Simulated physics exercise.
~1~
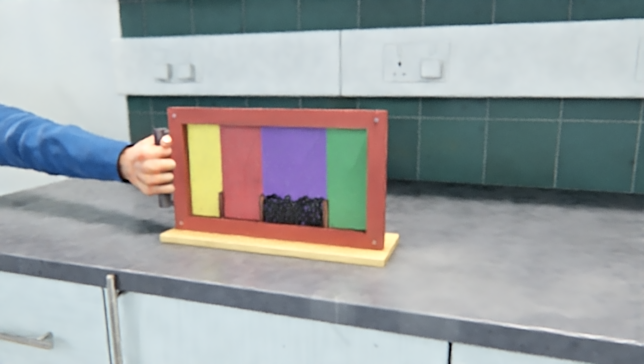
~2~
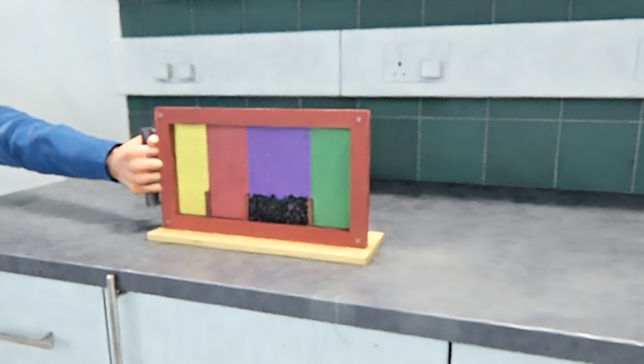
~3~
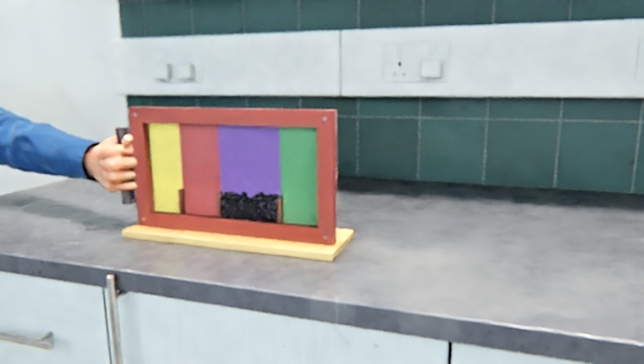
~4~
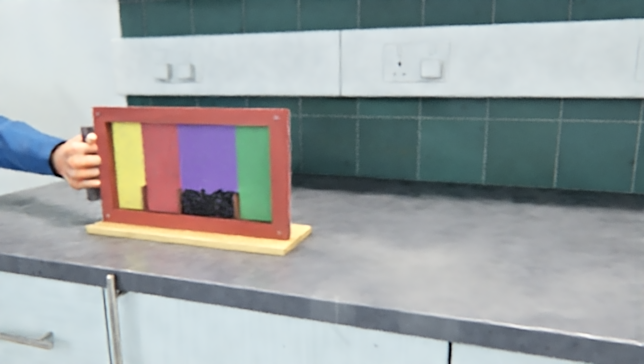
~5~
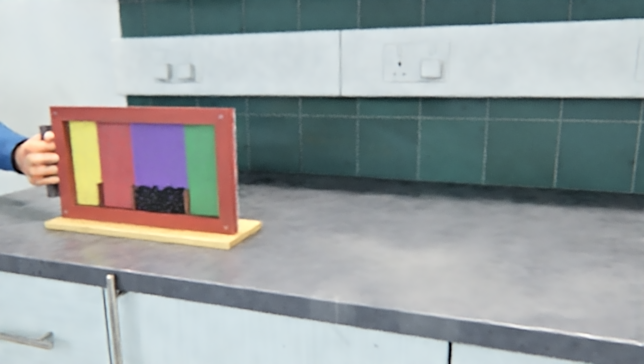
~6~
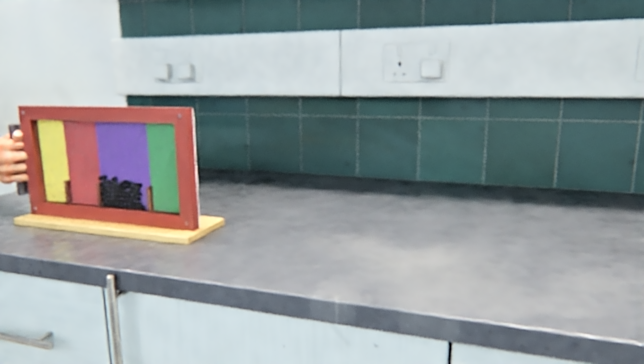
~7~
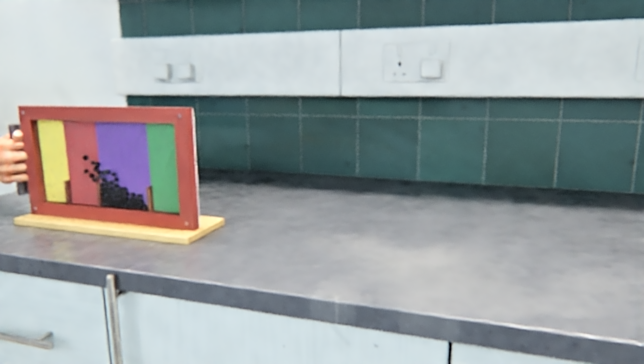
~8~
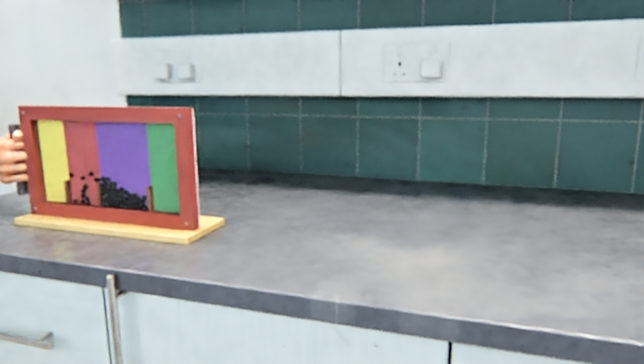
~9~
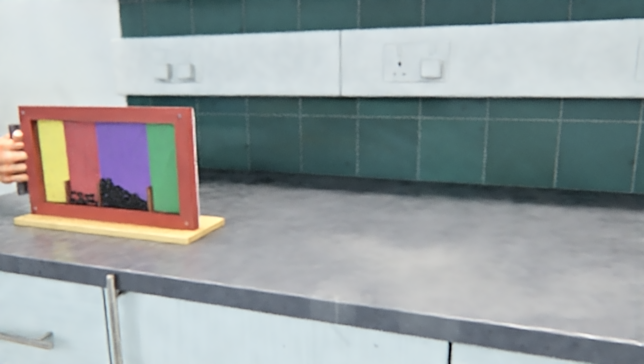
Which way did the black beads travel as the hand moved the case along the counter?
The black beads travelled to the left, carried along inside the case, and some of them spilled further that way when it stopped.
